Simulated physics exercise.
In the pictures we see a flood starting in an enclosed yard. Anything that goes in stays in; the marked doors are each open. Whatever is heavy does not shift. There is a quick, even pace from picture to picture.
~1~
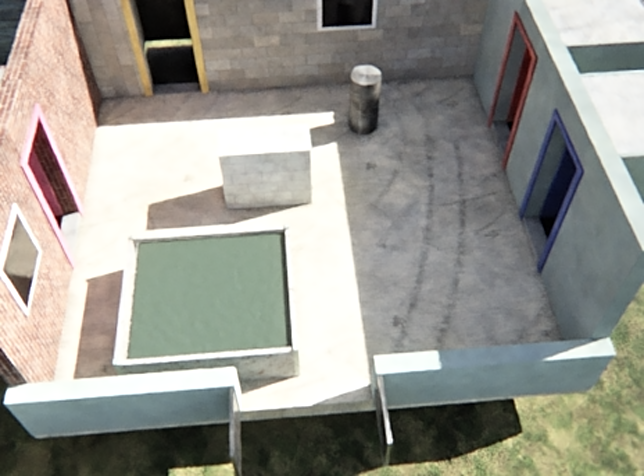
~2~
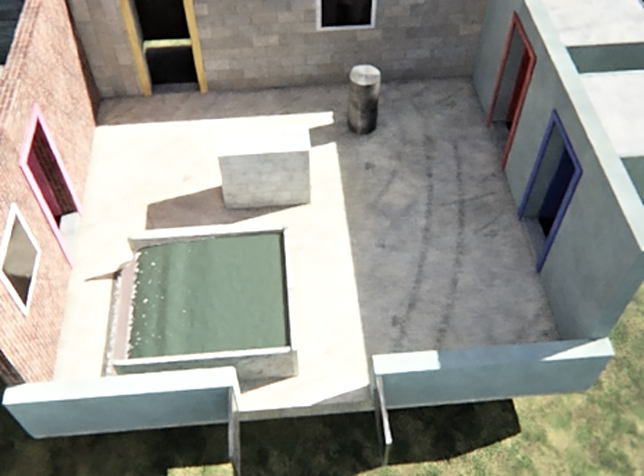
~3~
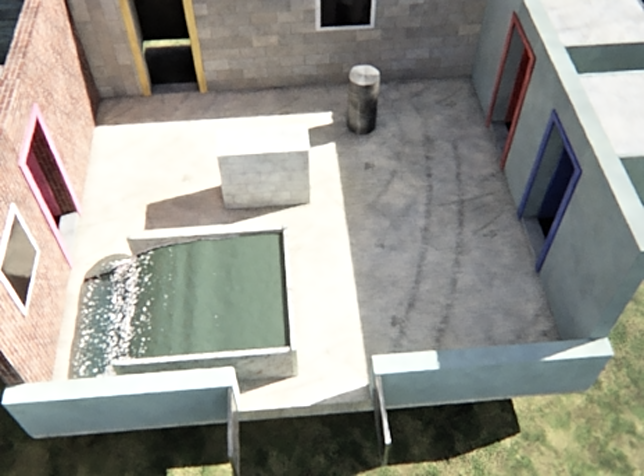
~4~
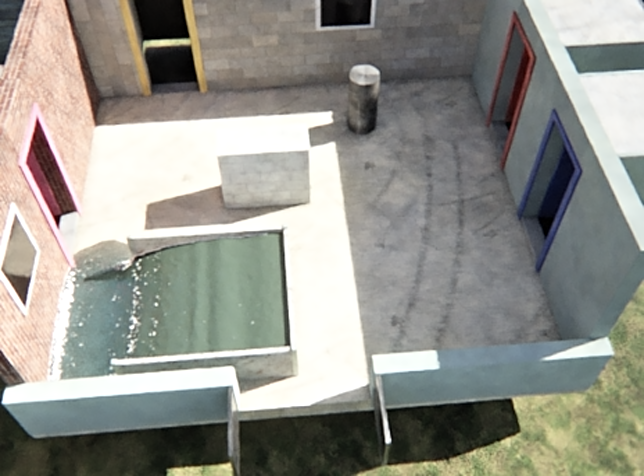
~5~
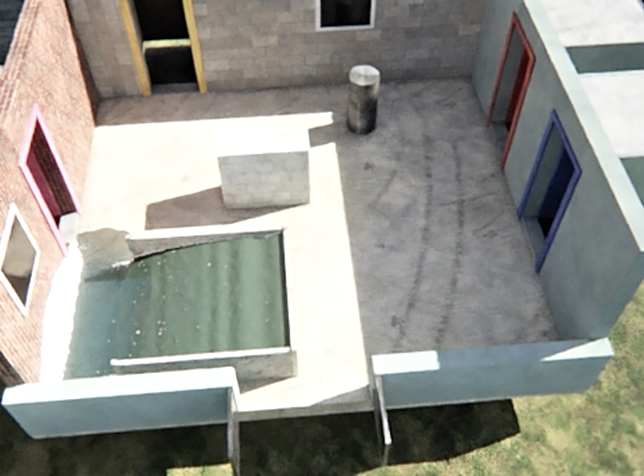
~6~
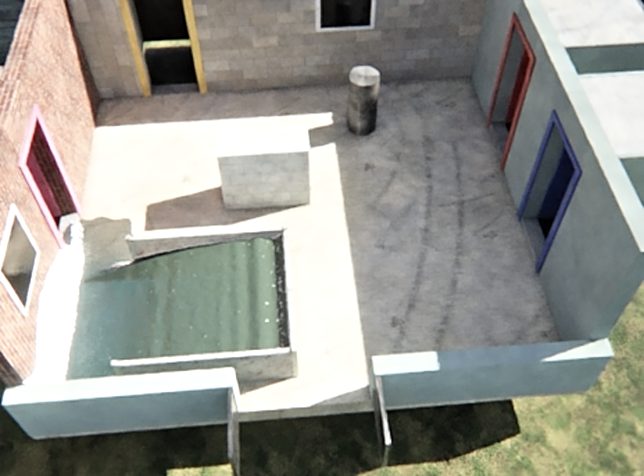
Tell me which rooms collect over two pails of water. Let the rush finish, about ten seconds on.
Here it is: The room behind the yellow door collects over two pails, the room behind the pink door collects over two pails, the room behind the red door stays at two pails or less, the room behind the blue door stays at two pails or less.
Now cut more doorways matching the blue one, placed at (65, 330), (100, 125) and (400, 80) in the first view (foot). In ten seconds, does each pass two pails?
Crosses the line; stays below the line; stays below the line.
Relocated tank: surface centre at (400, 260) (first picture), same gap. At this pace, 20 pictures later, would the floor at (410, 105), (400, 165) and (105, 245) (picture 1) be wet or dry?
Points in turn: Not reached; not reached; inundated.
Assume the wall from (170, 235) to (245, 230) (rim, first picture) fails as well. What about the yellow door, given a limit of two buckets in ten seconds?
Here's my take: The yellow door tops the limit.
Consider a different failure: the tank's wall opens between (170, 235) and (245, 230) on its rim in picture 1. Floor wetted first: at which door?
I'd pick the yellow one.
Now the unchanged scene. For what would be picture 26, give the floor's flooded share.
Share estimate: About 40 per cent.
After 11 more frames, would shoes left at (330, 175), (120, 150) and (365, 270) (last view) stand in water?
In that order: Clear, covered, clear.
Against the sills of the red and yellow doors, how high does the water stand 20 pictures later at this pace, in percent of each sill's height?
Estimate, in order: 0 and 560 percent.
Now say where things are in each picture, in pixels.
In the first picture, the open tank at (209, 293) is whole and still.
In the second picture, the front is at a hidden place, out from the gap at (132, 314).
In the third picture, the front is at a hidden place, out from the gap at (133, 316).
In the fourth picture, the front is at a hidden place, out from the gap at (133, 317).
In the fifth picture, water pours out at (133, 317) and has run to (77, 239).
In the sixth picture, water pours out at (133, 318) and has run to (80, 225).
A moment on, water covers 10 % of the floor; the yellow door not reached, the pink door under two buckets in, the red door not reached, the blue door not reached.
Next, water covers 25 % of the floor; the yellow door not reached, the pink door over two buckets in, the red door not reached, the blue door not reached.
Then, water covers 40 % of the floor; the yellow door over two buckets in, the pink door over two buckets in, the red door not reached, the blue door not reached.
Later, water covers 50 % of the floor; the yellow door far over two buckets in, the pink door over two buckets in, the red door not reached, the blue door not reached.
In the end, water covers 80 % of the floor; the yellow door far over two buckets in, the pink door over two buckets in, the red door wet at the sill, nothing in, the blue door wet at the sill, nothing in.
